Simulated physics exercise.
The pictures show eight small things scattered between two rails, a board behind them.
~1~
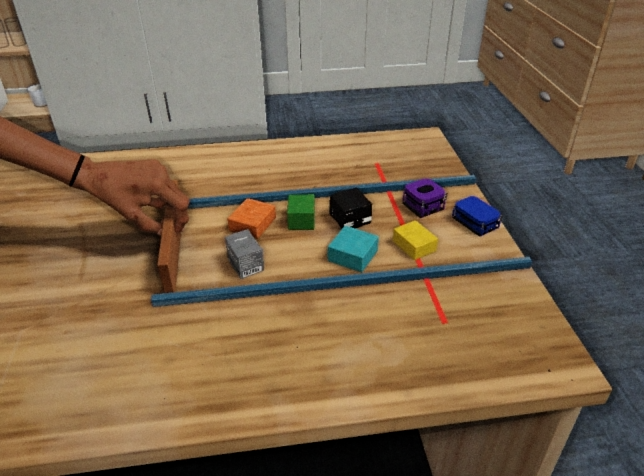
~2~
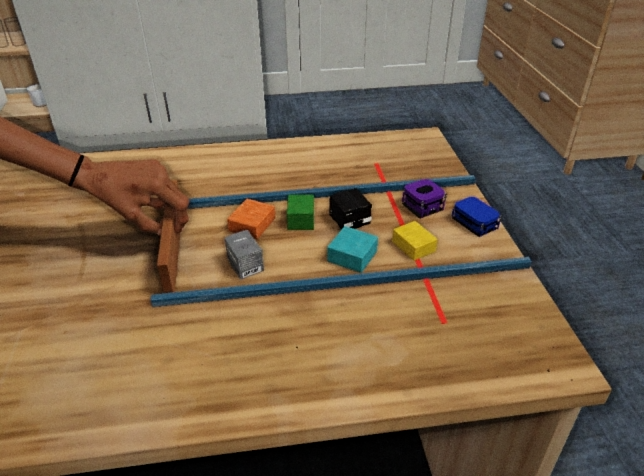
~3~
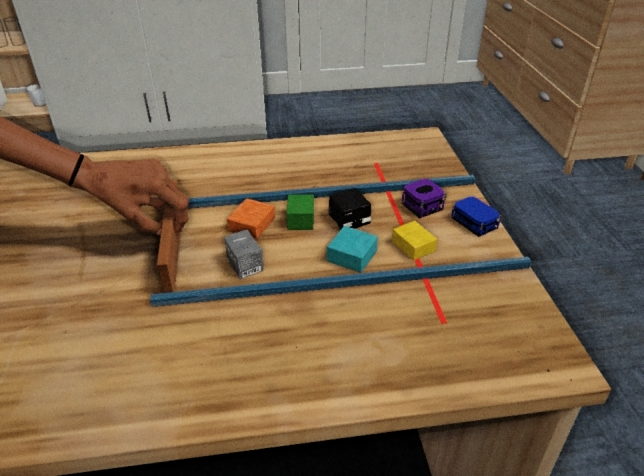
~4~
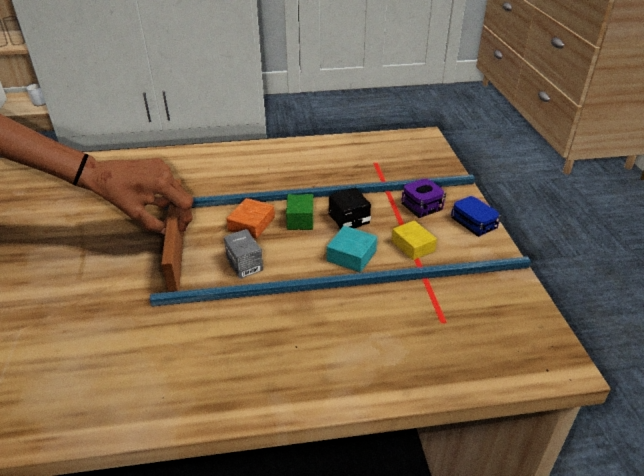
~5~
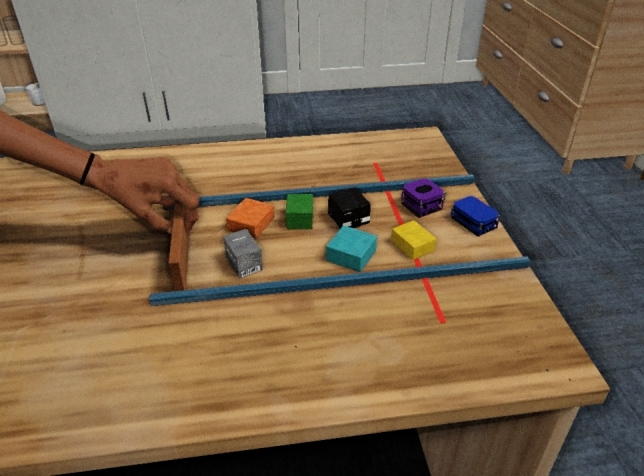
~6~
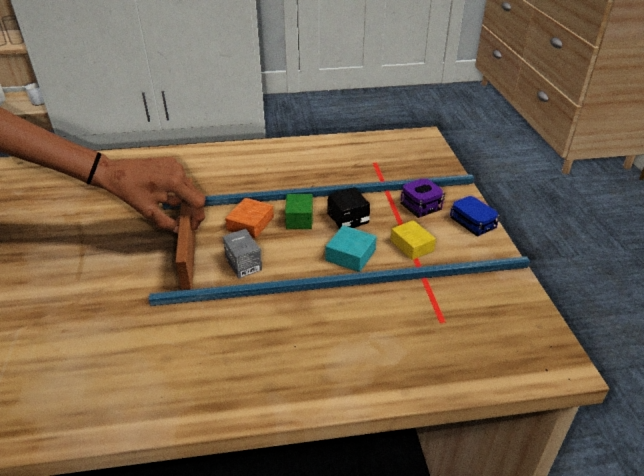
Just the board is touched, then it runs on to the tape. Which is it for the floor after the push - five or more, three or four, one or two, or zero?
From what I see, the table loses one or two of them.
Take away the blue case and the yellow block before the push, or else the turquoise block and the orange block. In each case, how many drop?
Tally of falls: 1 for the first try, 0 for the second.
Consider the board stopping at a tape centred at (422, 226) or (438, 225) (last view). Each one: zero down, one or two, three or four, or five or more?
Count at position one: Either three or four; at position two: Three or four.
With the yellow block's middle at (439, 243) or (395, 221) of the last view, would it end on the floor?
Yellow block: Holds firm; holds firm.
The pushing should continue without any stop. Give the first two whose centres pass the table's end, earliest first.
In order: The purple case, then the blue case.
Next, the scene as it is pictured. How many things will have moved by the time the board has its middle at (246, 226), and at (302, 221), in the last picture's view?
At the first spot the count is 2, and at the second it is 5.
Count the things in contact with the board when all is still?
That number would be 2.
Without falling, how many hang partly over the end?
Count of overhanging things: 0.
A little later, none off yet; blue case at rest near (474, 216); purple case at rest near (422, 197); yellow block at rest near (413, 240).
Next, none off yet; blue case moving near (480, 216); purple case shifted about its own width near (466, 192); yellow block shifted about its own width near (456, 233).
When it is over, the number that fall off is one or two; down, purple case and blue case.
